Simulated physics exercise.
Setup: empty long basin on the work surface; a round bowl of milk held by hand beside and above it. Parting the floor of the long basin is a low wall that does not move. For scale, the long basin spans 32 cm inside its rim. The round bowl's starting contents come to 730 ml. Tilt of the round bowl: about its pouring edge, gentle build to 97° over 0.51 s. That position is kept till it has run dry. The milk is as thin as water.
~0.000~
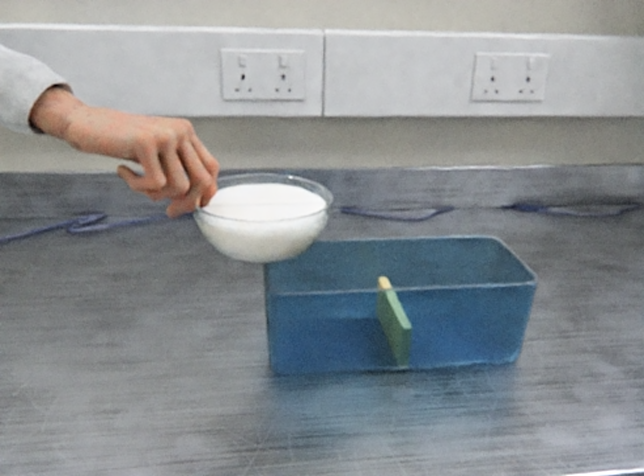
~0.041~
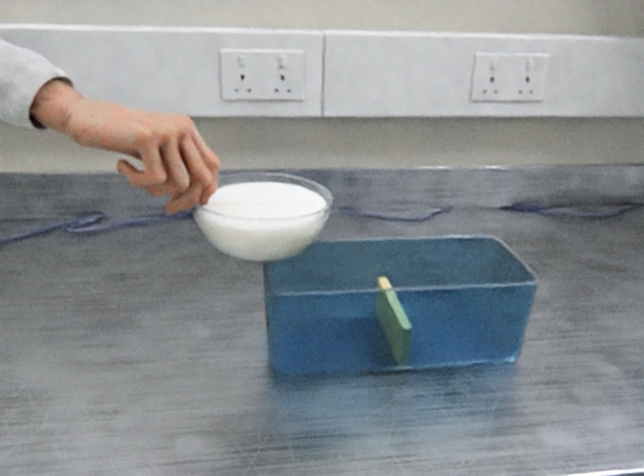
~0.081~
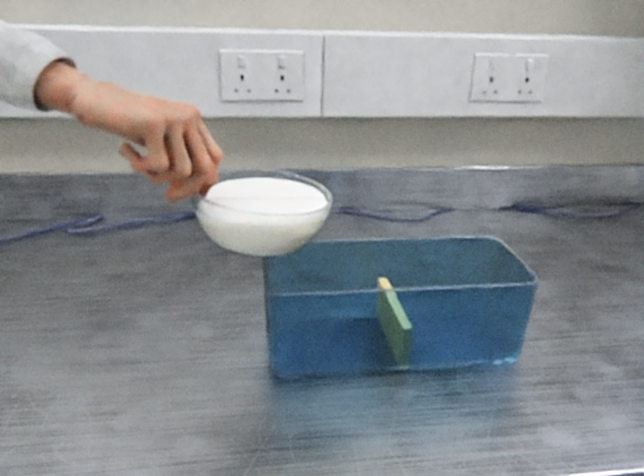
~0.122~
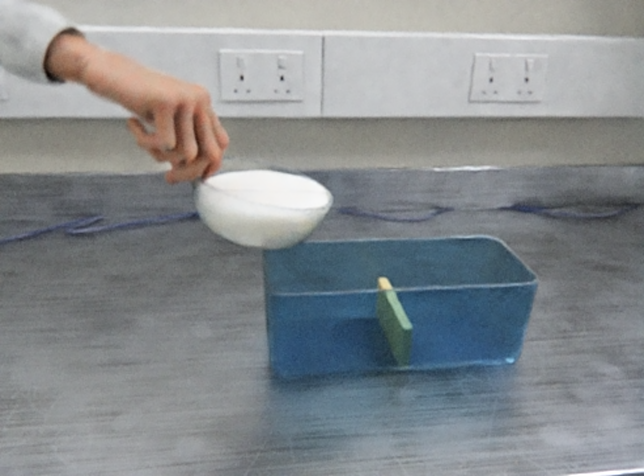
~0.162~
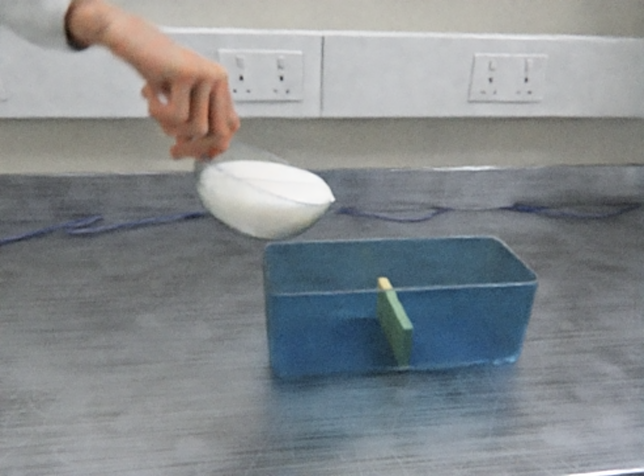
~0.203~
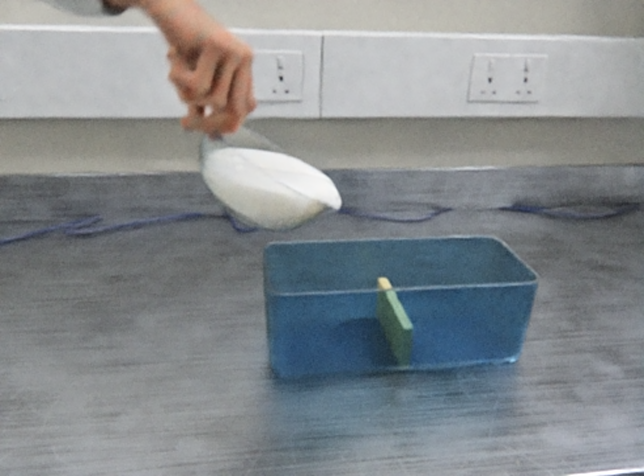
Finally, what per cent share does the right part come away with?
Roughly 64 per cent.
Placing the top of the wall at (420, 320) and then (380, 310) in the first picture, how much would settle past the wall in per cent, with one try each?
40 per cent first, 70 per cent second.
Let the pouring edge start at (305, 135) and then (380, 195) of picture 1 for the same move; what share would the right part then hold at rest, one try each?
About 60 %, then about 80 %.
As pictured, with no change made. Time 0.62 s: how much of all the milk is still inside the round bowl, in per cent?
Remaining share: Approx. 0 %.
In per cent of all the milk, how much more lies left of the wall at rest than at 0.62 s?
Around 18 in a hundred.
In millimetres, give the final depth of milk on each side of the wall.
Some 12 mm on the left and 24 mm on the right.
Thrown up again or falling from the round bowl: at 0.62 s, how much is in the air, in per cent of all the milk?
Near 6 in a hundred.
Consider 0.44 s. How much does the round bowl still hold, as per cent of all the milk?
At that time about 24 in a hundred parts are still held.
After 0.44 s the tilt is 93° and 23 per cent is still to pour, 10 is left of the wall and 8 right of it.
After 0.62 s the tilt is 97° and 0 per cent is still to pour, 14 is left of the wall and 80 right of it.
After 0.81 s the tilt is 97° and 0 per cent is still to pour, 21 is left of the wall and 55 right of it.
After 1.01 s the tilt is 97° and 0 per cent is still to pour, 31 is left of the wall and 65 right of it.
In the end 32 per cent lies left of the wall, 64 right of it and 4 outside.
